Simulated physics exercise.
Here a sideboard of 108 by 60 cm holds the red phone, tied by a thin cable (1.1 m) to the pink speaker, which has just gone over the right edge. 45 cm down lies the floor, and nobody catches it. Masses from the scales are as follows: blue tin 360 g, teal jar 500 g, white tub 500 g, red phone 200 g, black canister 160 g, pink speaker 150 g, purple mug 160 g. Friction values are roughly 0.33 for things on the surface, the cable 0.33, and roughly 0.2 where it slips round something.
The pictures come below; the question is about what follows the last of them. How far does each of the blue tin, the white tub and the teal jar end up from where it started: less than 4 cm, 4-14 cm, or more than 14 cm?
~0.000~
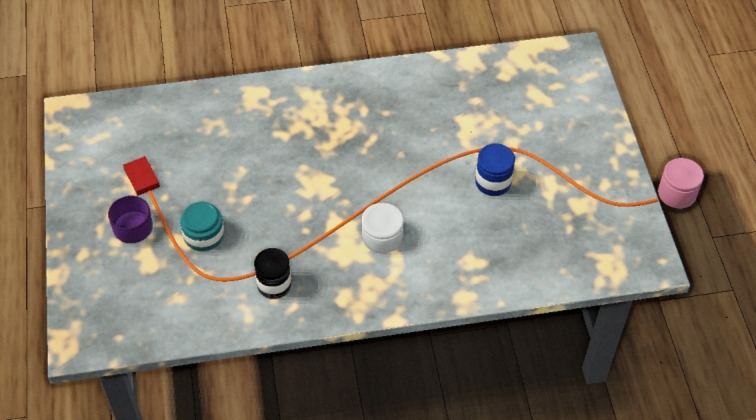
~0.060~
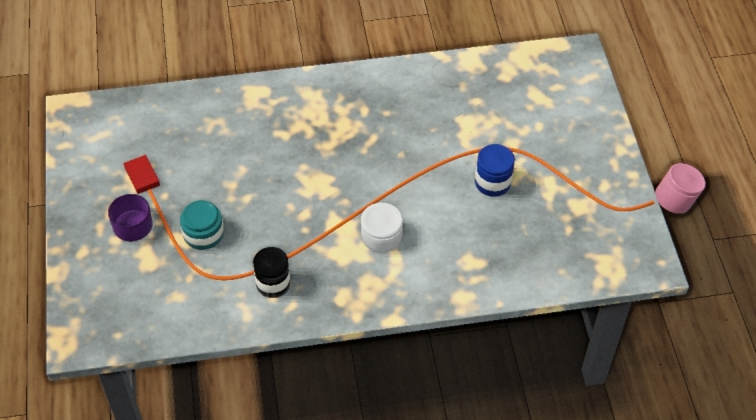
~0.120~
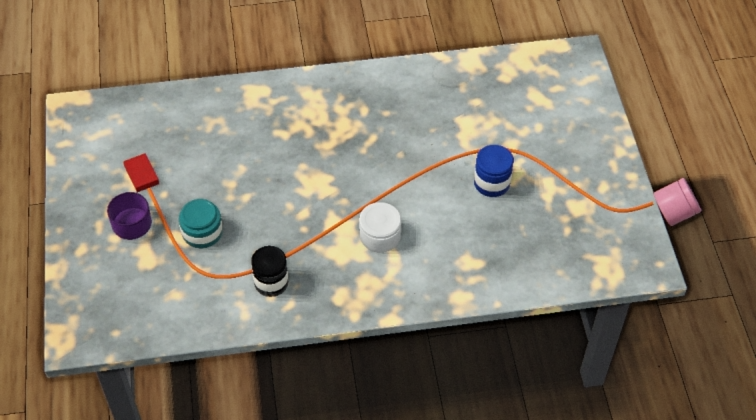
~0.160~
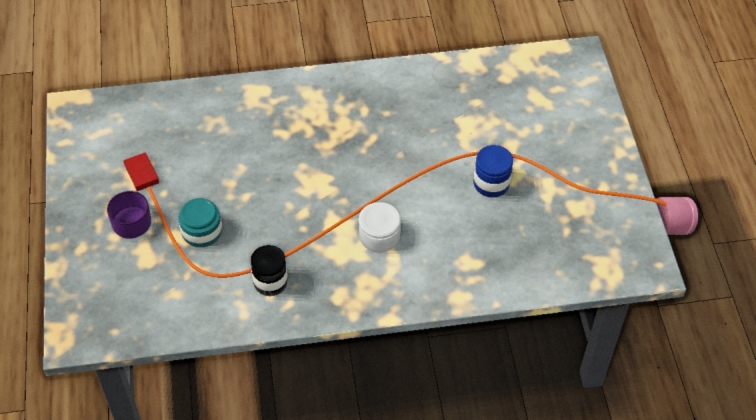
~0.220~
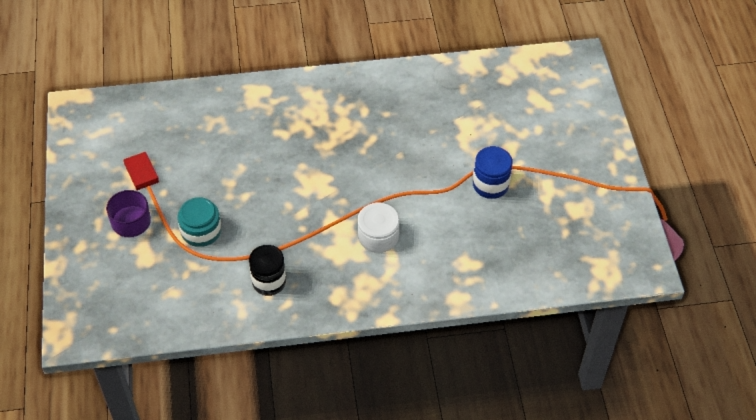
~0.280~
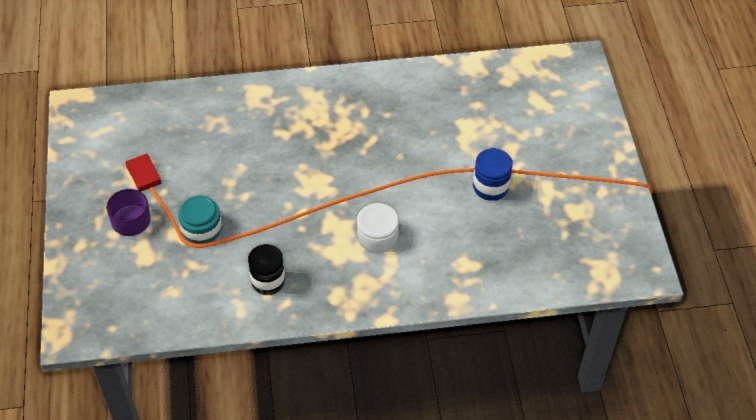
The blue tin will probably come to rest nearly where it began; the white tub will probably come to rest nearly where it began; the teal jar will probably come to rest nearly where it began.
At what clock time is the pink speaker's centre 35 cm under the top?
Never.
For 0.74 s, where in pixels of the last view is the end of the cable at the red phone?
(176, 219), give or take.
After 0.5 s, the cable's tail end at (171, 213); teal jar 2 cm off its start, pink speaker over the edge, red phone 7 cm off its start.
After 0.7 s, the cable's tail end at (176, 219); teal jar 2 cm off its start, pink speaker over the edge, red phone 9 cm off its start.
After 1.0 s, the cable's tail end at (179, 222); teal jar 2 cm off its start at (204, 202), pink speaker over the edge, red phone 10 cm off its start at (167, 205).
After 1.2 s, the cable's tail end at (179, 222); teal jar 2 cm off its start, red phone 10 cm off its start, pink speaker over the edge.
After 2.4 s, the cable's tail end at (180, 222); teal jar 2 cm off its start at (204, 202), blue tin 0 cm off its start at (495, 163), white tub 0 cm off its start at (378, 219), red phone 10 cm off its start at (167, 205).
